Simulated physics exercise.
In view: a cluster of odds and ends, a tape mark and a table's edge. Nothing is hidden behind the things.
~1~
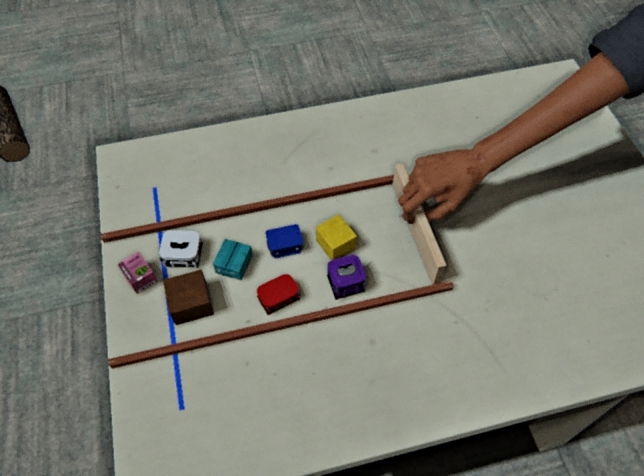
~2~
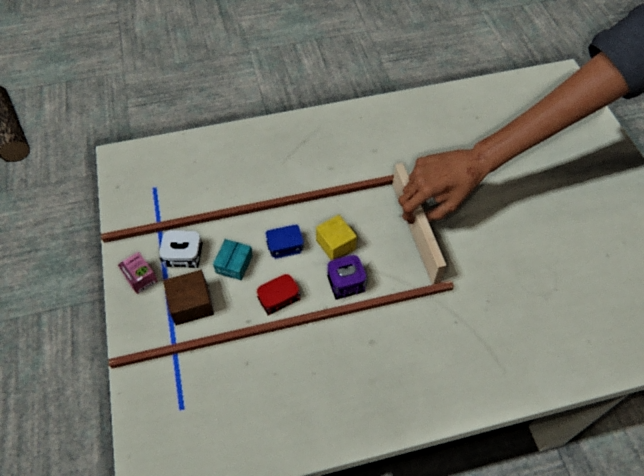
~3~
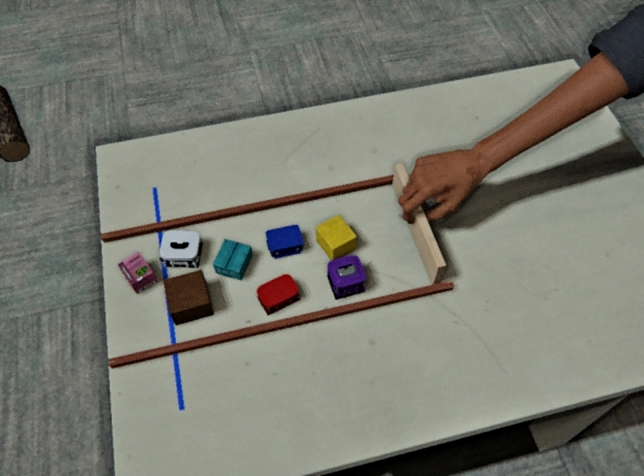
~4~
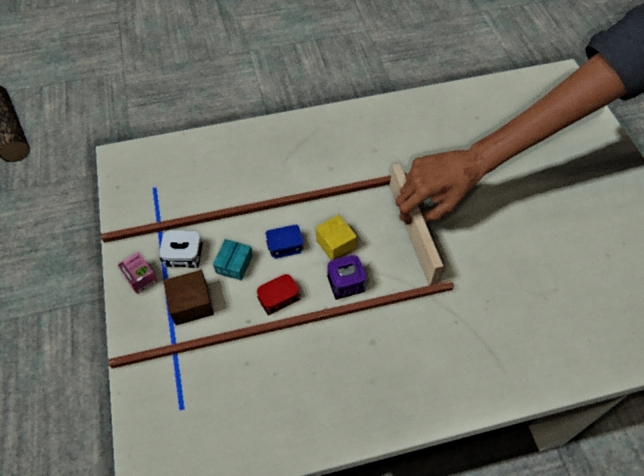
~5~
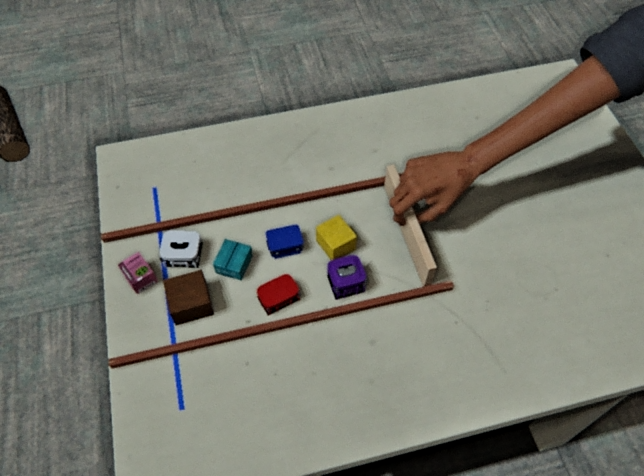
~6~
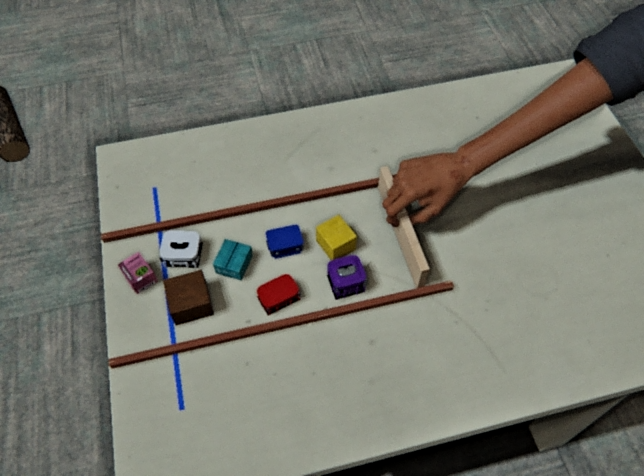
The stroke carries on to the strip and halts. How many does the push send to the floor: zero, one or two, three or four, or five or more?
As it turns out, the number that fall off is three or four.
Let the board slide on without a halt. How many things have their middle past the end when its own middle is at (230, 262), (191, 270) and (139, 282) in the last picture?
It would be 0, 2 and 5.
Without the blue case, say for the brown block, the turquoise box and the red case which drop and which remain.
The brown block falls; the turquoise box does not fall; the red case survives.
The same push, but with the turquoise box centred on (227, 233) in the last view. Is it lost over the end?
From there it holds on.
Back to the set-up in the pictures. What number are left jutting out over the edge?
The number is 2.
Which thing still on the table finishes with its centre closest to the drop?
It is the red case.
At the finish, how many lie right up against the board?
That makes 2.
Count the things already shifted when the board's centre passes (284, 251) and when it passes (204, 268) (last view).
The counts are 6 and 8.
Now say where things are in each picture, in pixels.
Pink box (138, 273); white case (182, 250); brown block (189, 297); board (417, 222); tape (167, 286), in the first frame.
White case (182, 250); yellow block (336, 238), in the second frame.
Brown block (189, 298); turquoise box (233, 260), in the third frame.
Pink box (138, 273); board (415, 223), in the fourth frame.
White case (182, 250); blue case (285, 242), in the fifth frame.
Pink box (138, 273); white case (182, 250); brown block (189, 298); board (402, 225); tape (167, 286), in the sixth frame.
A little later, none off yet; pink box at rest near (138, 273); white case at rest near (182, 250); brown block at rest near (189, 298).
When it is over, the number that fall off is three or four; down, turquoise box, brown block and pink box.
